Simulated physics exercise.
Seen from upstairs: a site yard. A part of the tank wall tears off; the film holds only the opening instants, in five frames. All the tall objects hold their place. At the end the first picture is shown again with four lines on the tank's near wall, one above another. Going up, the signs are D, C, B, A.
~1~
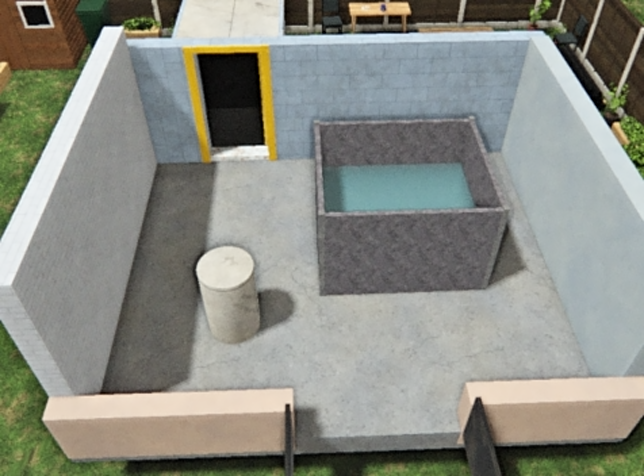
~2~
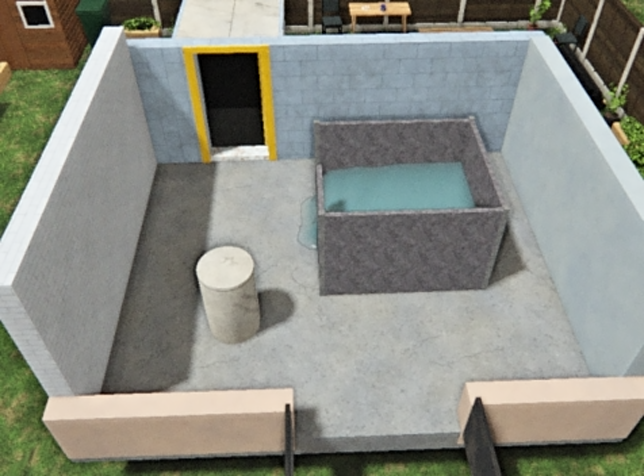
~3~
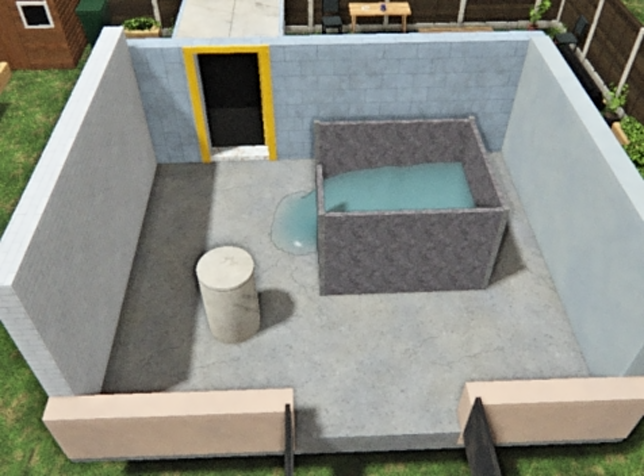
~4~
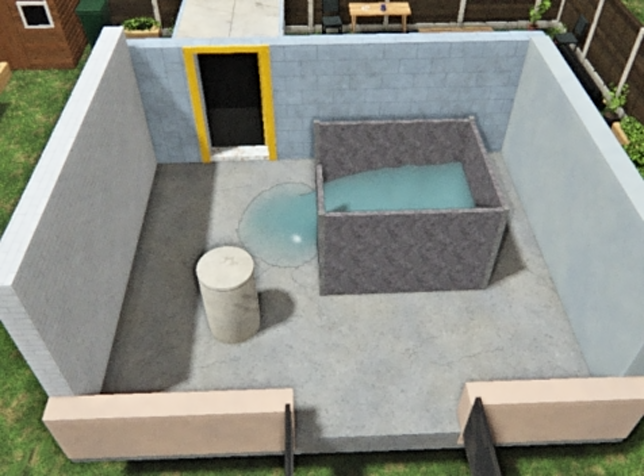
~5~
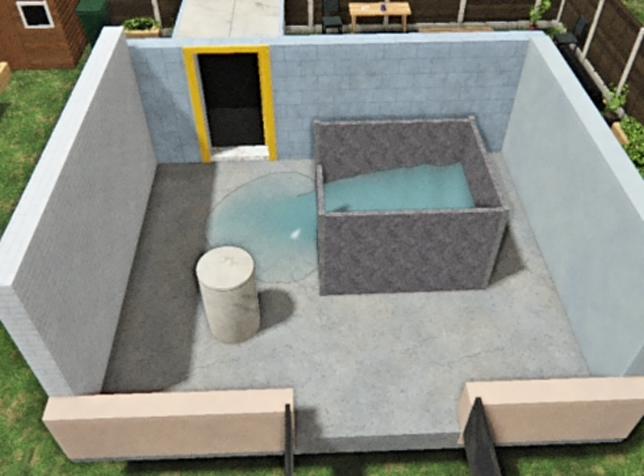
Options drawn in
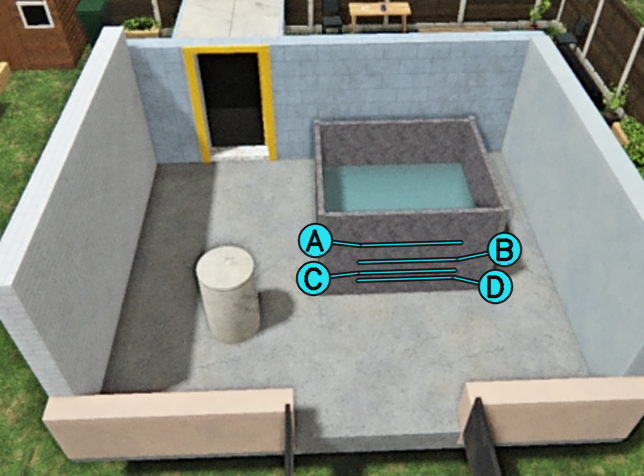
Blue-green water pours from the left side of the dark tank and spreads across the concrete.
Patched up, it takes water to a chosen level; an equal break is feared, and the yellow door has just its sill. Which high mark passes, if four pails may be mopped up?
The answer is mark C.
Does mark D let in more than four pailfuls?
No, not at all.
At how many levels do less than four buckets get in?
Two of them.
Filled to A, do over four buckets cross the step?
Yes, it does.
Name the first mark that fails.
That is mark B.
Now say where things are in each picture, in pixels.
The first frame shows water in the tank at rest, its middle at (399, 204); foot of the yellow doorway at (240, 161); open gate at (380, 383).
In the second frame, water covers 1 % of the ground, its front hidden from here.
The third frame shows front seen at (281, 242), 3 % of the ground wet.
The fourth frame shows front seen at (270, 193), 7 % of the ground wet.
The fifth frame shows front seen at (258, 185), 13 % of the ground wet.
On the marked copy, A at (410, 244); B at (408, 260); C at (406, 271); D at (405, 278); from the bottom up D, C, B, A.
With A, dozens of bucketfuls pour in.
With B, about 11 bucketfuls get in.
With C, a bucket or two gets in.
With D, nothing gets over.
